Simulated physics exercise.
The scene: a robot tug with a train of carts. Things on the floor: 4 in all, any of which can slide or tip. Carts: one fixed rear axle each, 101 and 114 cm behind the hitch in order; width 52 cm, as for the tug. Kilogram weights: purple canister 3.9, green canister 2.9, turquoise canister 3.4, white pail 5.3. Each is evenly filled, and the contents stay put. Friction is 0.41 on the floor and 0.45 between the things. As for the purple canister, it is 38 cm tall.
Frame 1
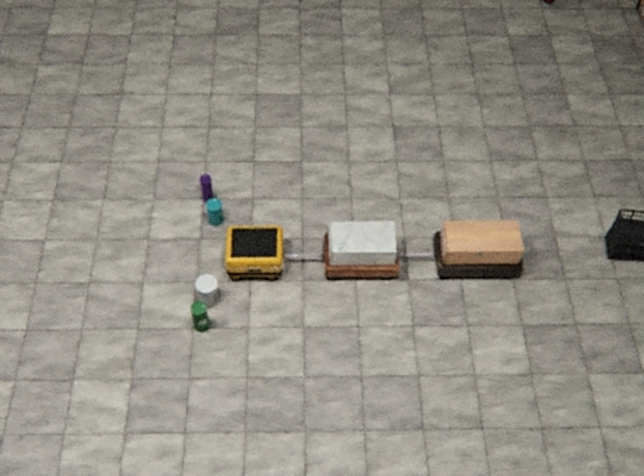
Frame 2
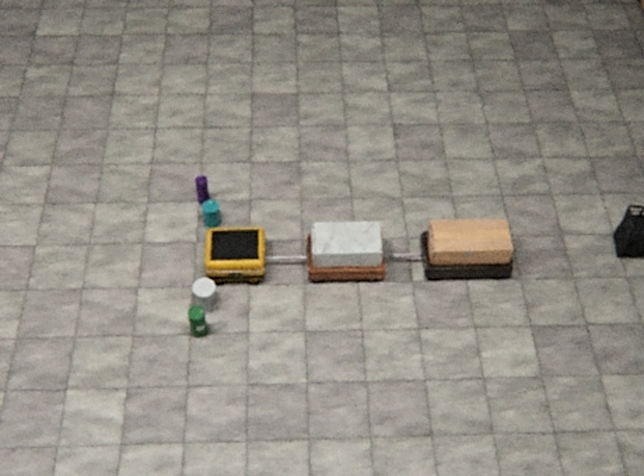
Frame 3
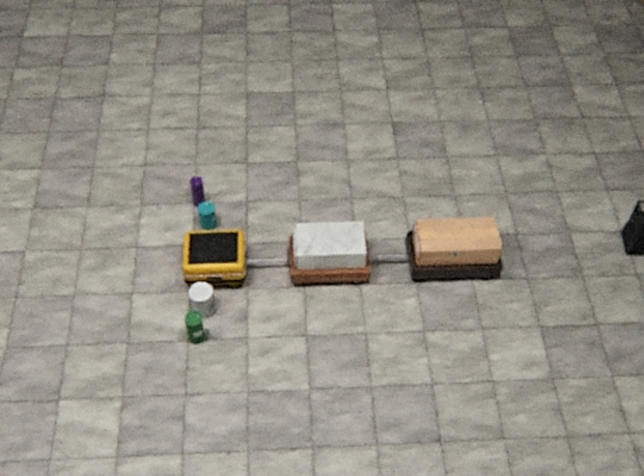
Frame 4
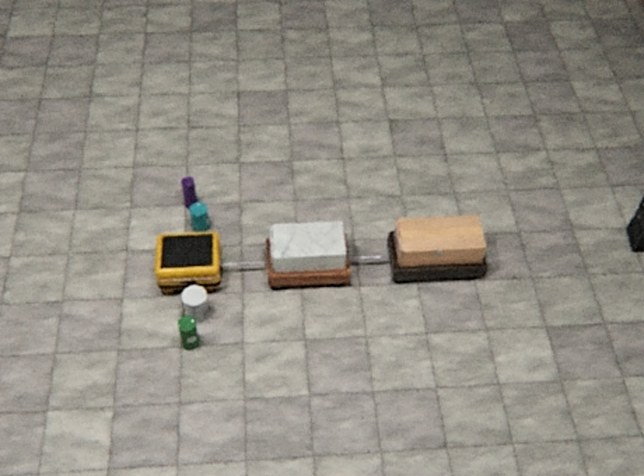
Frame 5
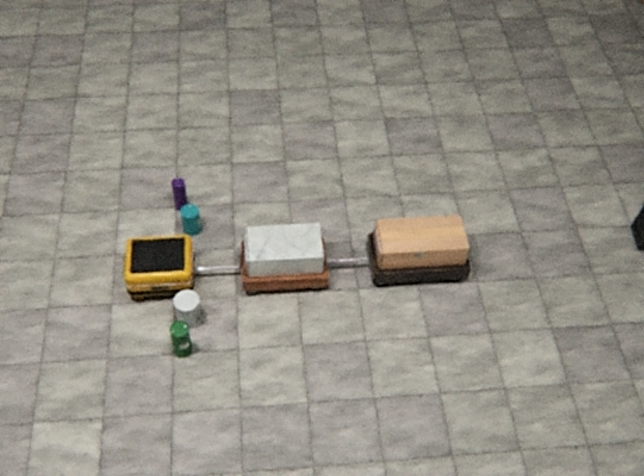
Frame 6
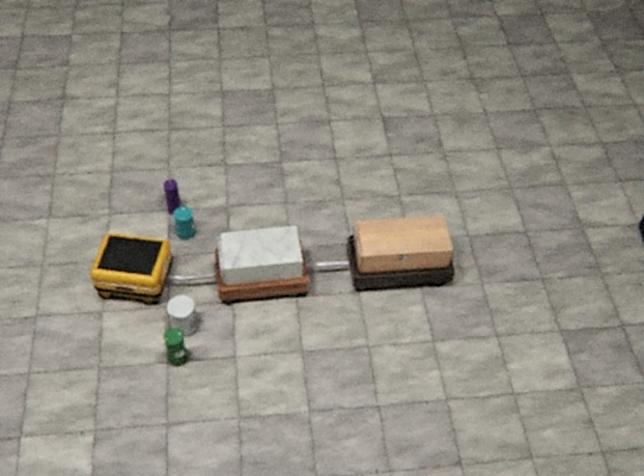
A small yellow tug with a black top pulls two linked carts, one carrying a pale grey block and the other a tan block, across a grey tiled floor seen from high above. Purple and turquoise canisters stand beyond its path, a white pail and green canister nearer, and a black object sits far right. The train rolls steadily left, the tug passing between the containers, while the view shifts slightly.
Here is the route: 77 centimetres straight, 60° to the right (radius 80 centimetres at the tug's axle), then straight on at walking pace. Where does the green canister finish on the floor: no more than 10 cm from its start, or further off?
The green canister finishes within that distance.
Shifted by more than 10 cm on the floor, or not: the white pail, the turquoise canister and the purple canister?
In short, the white pail stays close to home, the turquoise canister leaves its position, the purple canister stays close to home.
Then, 0.70 s after the last picture, tug has run 158 cm.
Then, 1.90 s after the last picture, tug has run 264 cm.
Then, 2.80 s after the last picture, tug has run 343 cm; turquoise canister slid 17 cm.
Then, 3.80 s after the last picture, tug has run 431 cm; turquoise canister slid 22 cm; purple canister slid 4 cm.
At rest, not toppled but over 10 cm from the start, turquoise canister; the other 3 in place, give or take 10 cm. Seen from the same camera at the end, green canister near (176, 347).
